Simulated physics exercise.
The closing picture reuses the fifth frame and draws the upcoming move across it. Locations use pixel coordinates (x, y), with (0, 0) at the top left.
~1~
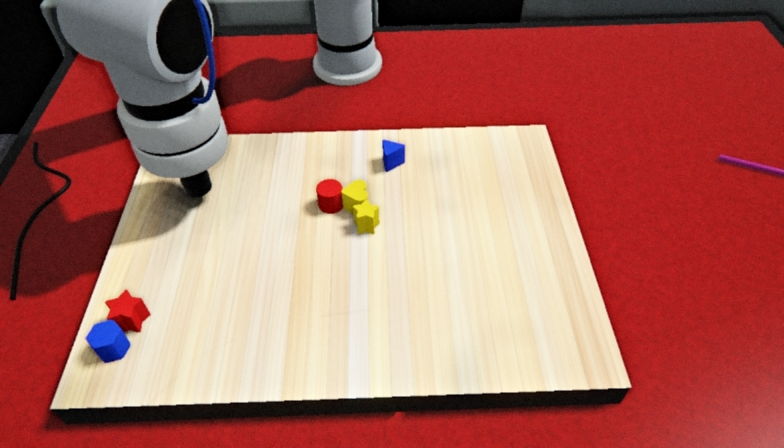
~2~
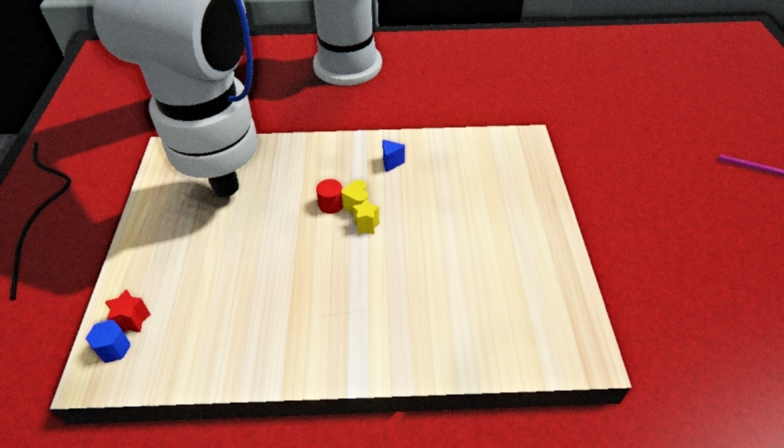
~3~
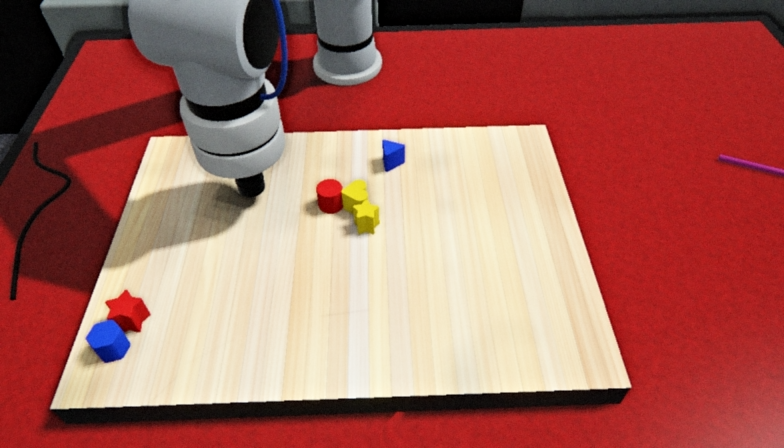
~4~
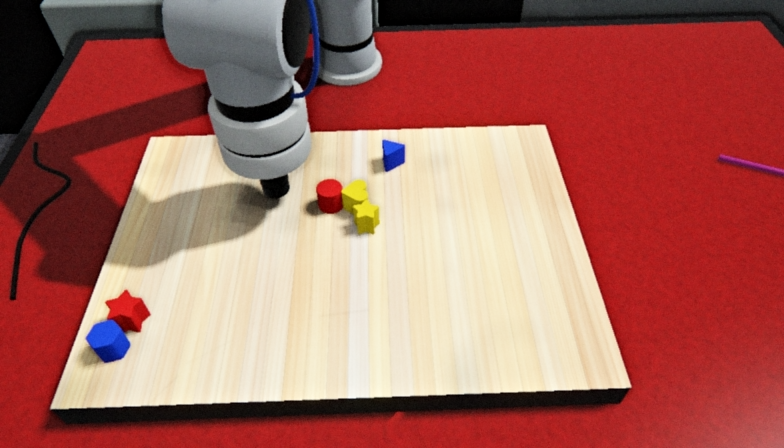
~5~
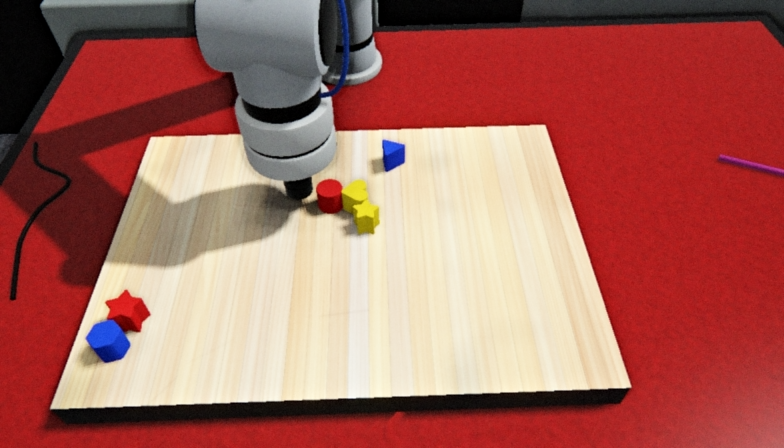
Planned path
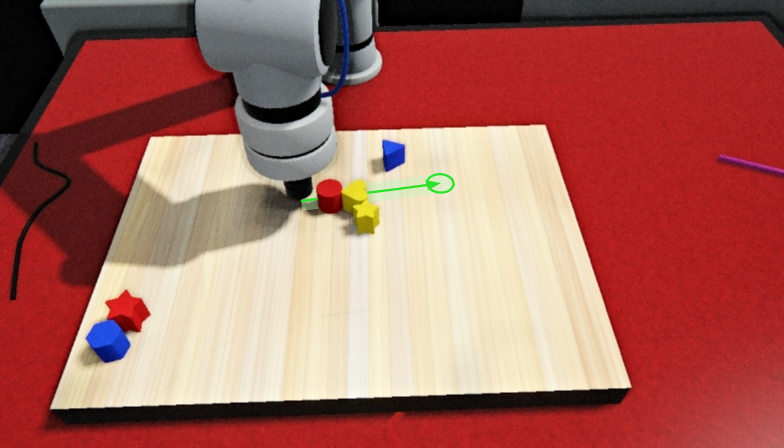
A robot arm moves steadily right across the wooden board, nearing the red round block.
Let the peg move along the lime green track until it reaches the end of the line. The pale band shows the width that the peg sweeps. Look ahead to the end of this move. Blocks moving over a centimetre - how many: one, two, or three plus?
My prediction: Two blocks.
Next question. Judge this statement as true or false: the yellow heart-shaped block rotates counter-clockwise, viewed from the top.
True
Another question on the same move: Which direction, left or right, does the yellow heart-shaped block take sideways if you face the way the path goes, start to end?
Answer: Right.
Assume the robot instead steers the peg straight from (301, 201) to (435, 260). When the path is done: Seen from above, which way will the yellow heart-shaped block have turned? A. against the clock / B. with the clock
Correct choice: A.
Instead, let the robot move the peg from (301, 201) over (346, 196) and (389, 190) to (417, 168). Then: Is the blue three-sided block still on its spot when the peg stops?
Yes
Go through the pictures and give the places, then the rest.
Lower end of the peg at (199, 189), tops of blocks, red circle at (329, 187), yellow heart-shaped block at (357, 190), yellow star at (366, 209), blue three-sided block at (391, 146), in the first picture.
Peg at (226, 189), blocks as before, in the second picture.
Peg at (252, 189), blocks as before, in the third picture.
Peg at (277, 190), blocks as before, in the fourth picture.
Peg at (300, 191), red circle at (329, 187), yellow heart-shaped block at (357, 190), yellow star at (366, 209), blue three-sided block at (391, 146), in the fifth picture.
The drawn path runs straight from (301, 201) to (440, 183).
The first path, step by step. One third of the way, peg at (348, 185); red circle at (361, 194); yellow heart-shaped block at (386, 194), turned 40° anticlockwise; yellow star at (368, 211), turned 25° clockwise.
Two thirds of the way, peg at (395, 180); red circle at (365, 195); yellow heart-shaped block at (390, 195), turned 50° anticlockwise; yellow star at (368, 212), turned 25° clockwise.
At the end, peg at (441, 173); red circle at (365, 195); yellow heart-shaped block at (390, 195), turned 50° anticlockwise; yellow star at (368, 212), turned 25° clockwise; blue three-sided block not moved.
